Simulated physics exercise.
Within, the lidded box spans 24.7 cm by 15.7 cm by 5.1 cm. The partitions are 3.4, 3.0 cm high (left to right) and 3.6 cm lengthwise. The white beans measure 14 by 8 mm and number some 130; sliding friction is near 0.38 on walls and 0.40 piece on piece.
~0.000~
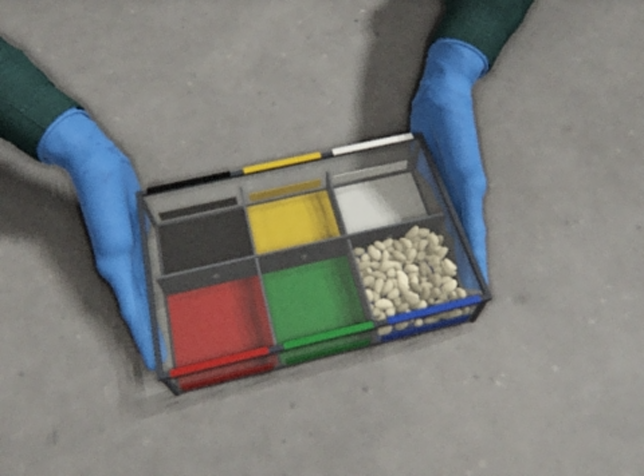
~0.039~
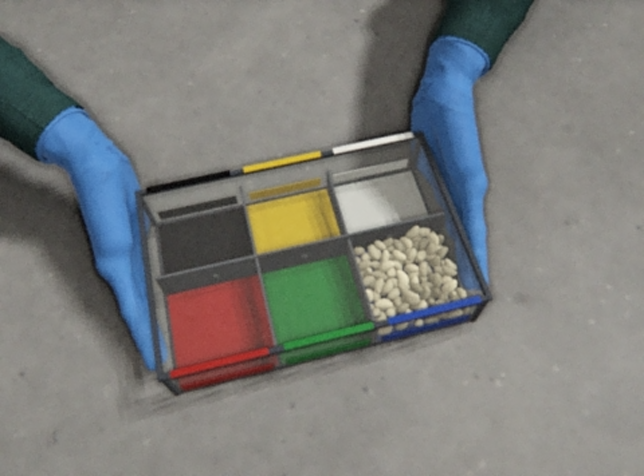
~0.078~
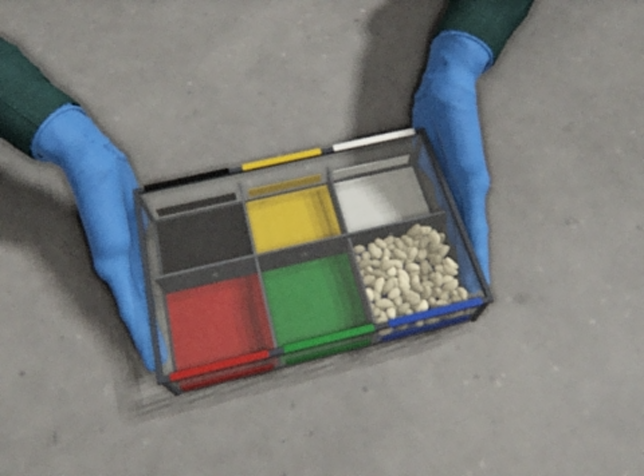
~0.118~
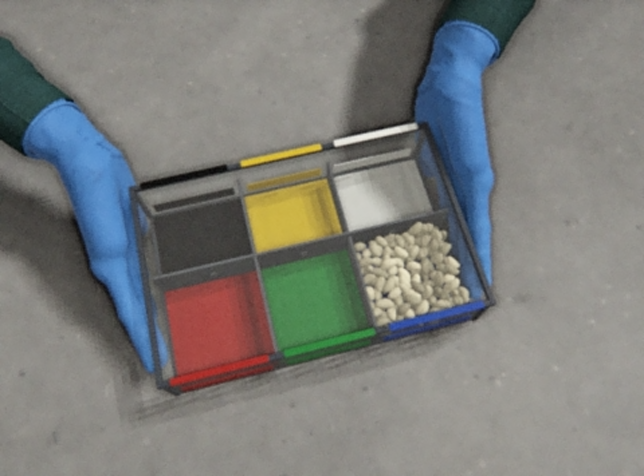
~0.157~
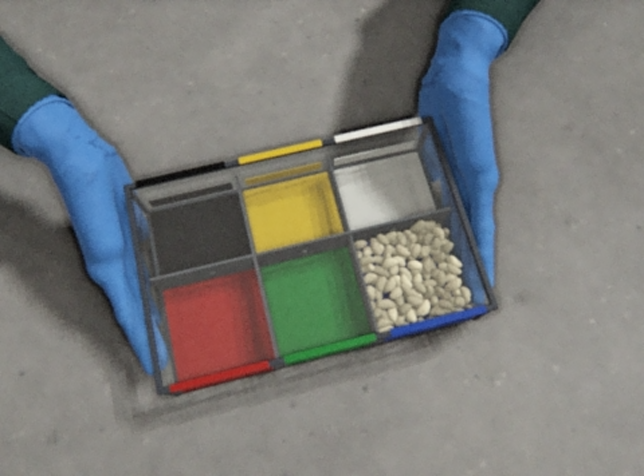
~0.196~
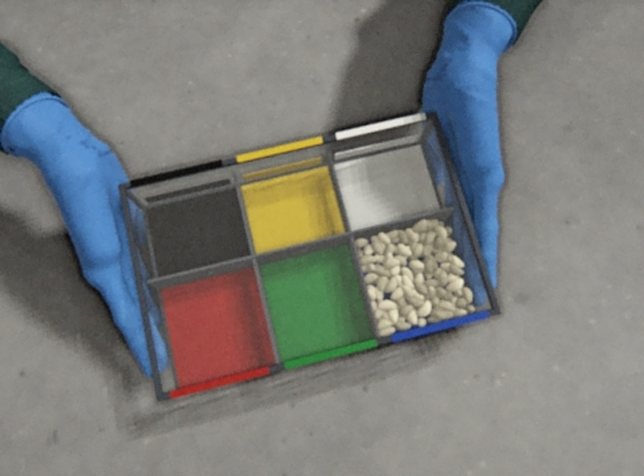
Blue-gloved hands gradually tilting a clear box of six coloured compartments above a grey surface, white beans staying in the blue-edged one.
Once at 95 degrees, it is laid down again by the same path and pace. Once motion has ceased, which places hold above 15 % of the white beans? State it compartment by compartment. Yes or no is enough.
Red compartment, no; blue compartment, yes; green compartment, no; yellow compartment, no; white compartment, no; black compartment, no.
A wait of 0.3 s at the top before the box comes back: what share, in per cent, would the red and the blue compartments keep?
That would leave red with 0 percent and blue with 95 percent.
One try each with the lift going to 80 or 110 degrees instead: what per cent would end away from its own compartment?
Roughly 5 percent, then roughly 10 percent.
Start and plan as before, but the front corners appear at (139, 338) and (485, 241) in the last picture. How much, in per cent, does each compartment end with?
Per cent at the finish: Red 0, blue 45, green 5, yellow 20, white 20, black 5.
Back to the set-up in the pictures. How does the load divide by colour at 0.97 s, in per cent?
You'd see red at 0, blue at 95, green at 5, yellow at 0, white at 0 and black at 0 per cent.
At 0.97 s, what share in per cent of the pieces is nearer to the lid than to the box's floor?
Close to 40 in a hundred.
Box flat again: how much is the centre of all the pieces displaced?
About 2.0 cm.
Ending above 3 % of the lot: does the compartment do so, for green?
Note, green: Confirmed.
After 0.97 s, tilt 95 degrees; blue 95 %, green 5 %.
Then, at 1.48 s, tilt 42 degrees; blue 90 %, green 10 %.
After 2.06 s, tilt 0 degrees; blue 90 %, green 10 %.
At rest (2.7 s), red 0 %, blue 90 %, green 10 %, yellow 0 %, white 0 %, black 0 %.
